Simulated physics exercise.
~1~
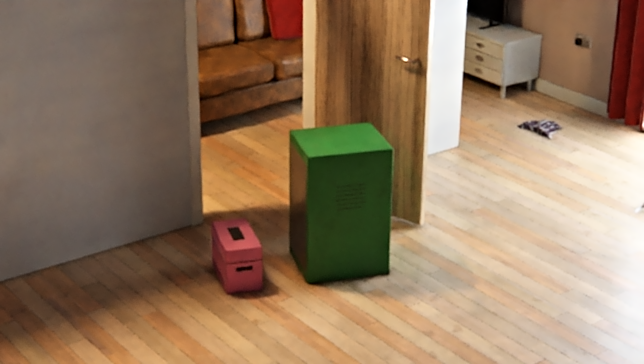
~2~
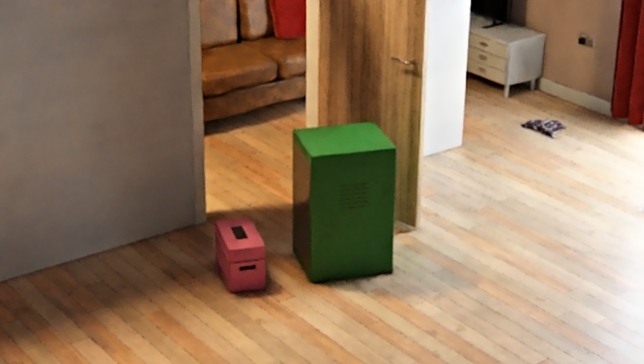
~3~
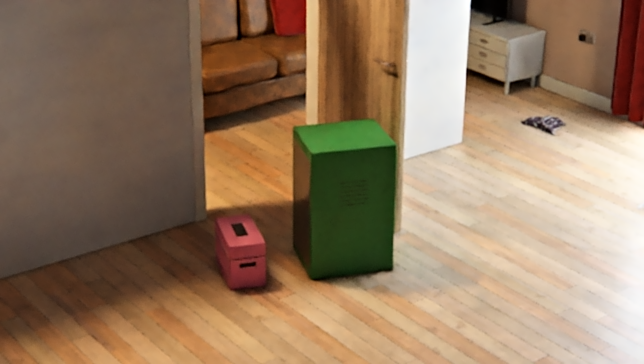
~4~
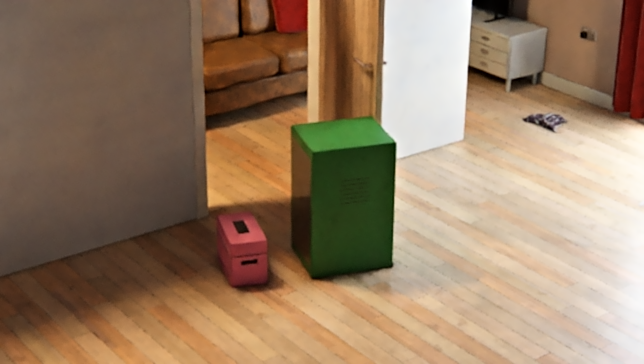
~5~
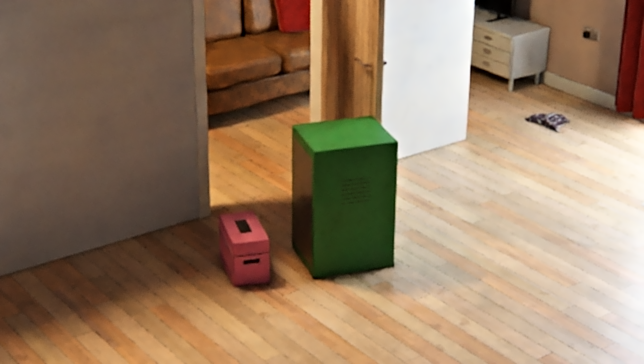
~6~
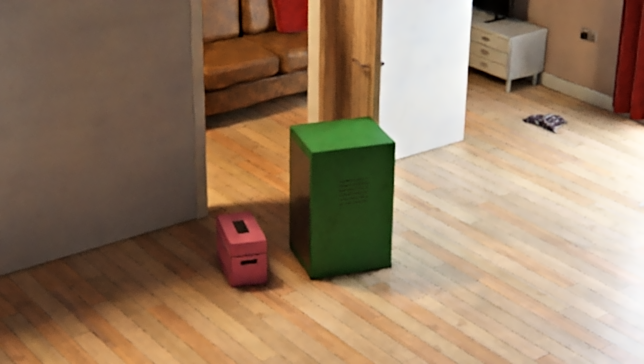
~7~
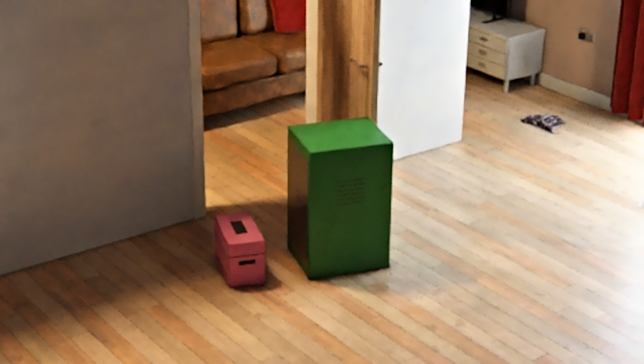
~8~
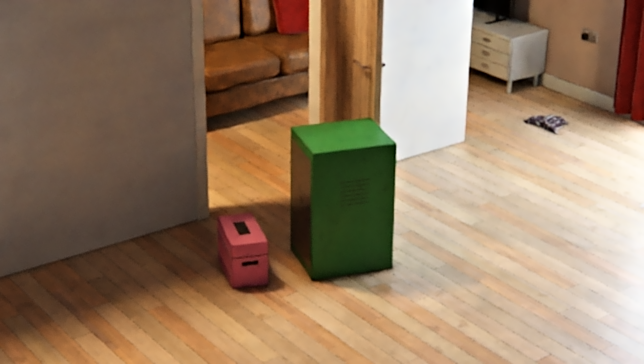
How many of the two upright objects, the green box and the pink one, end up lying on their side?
None of them do; the green box and the pink one are both still standing upright at the end.
